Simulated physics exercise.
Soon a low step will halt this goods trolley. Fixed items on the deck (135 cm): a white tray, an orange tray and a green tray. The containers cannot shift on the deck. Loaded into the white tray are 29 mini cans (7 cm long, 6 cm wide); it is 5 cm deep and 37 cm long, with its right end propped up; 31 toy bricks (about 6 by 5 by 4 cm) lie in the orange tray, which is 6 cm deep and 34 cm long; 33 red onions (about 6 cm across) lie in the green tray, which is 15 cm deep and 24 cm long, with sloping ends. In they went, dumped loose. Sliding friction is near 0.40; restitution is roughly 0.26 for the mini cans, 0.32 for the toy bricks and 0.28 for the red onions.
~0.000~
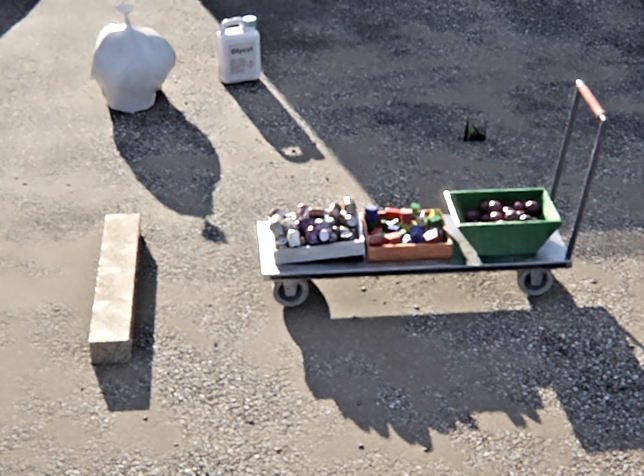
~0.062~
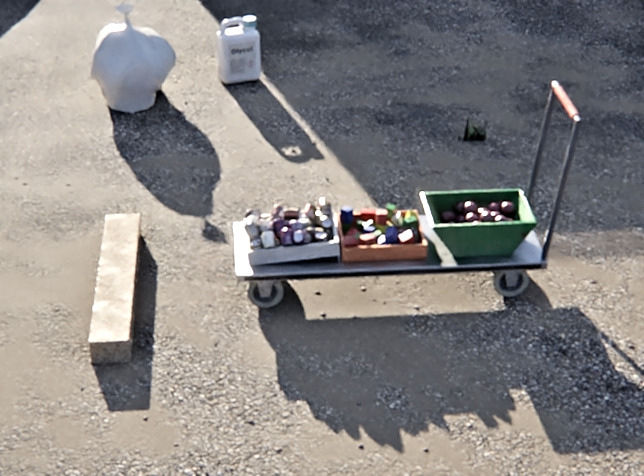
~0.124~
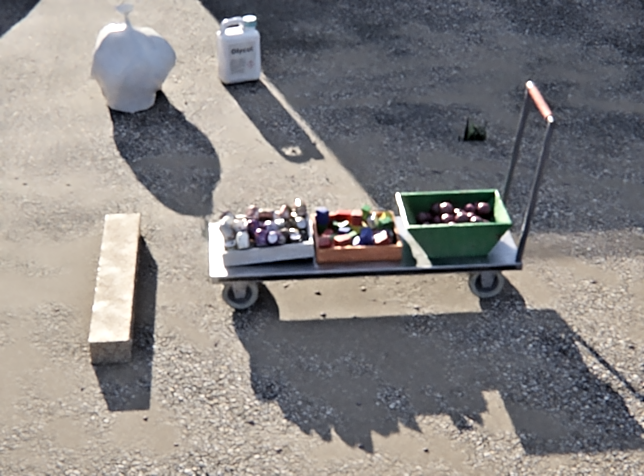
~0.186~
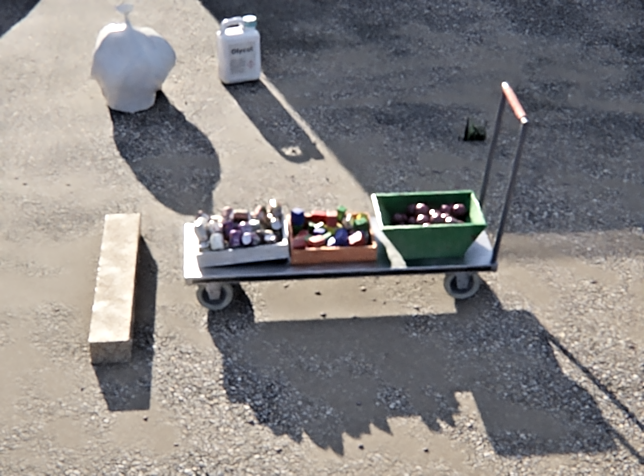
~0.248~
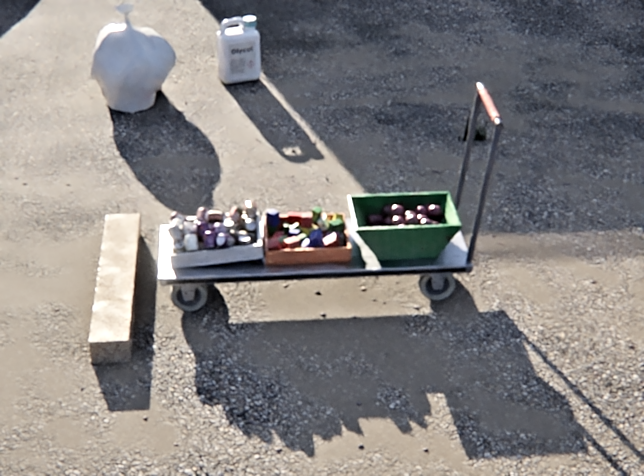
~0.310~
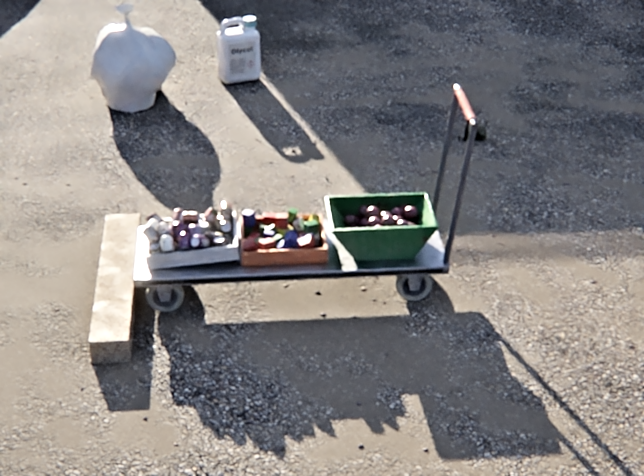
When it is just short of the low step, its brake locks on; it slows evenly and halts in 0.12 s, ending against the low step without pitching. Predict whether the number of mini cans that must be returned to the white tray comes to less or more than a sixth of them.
It comes to more than a sixth.
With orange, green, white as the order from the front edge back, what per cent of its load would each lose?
White tray 10 %, orange tray 10 %, green tray 0 %.
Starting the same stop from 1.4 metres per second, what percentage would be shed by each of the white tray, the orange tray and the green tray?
White tray 30 %, orange tray 0 %, green tray 0 %.
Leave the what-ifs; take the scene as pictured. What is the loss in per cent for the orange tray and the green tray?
I'd estimate orange tray near 5 and green tray near 0 per cent.
After 0.38 s, the white tray is down by 2 of 29, the orange tray has all 31 and the green tray has all 33.
After 0.50 s, the white tray is down by 8 of 29, the orange tray is down by 1 of 31 and the green tray has all 33.
After 0.73 s, the white tray is down by 11 of 29, the orange tray is down by 1 of 31 and the green tray has all 33.
Final count (at 1.23 s), the white tray is down by 11 of 29, the orange tray is down by 1 of 31 and the green tray has all 33. Asked share, 11 of 29, 38 per cent.
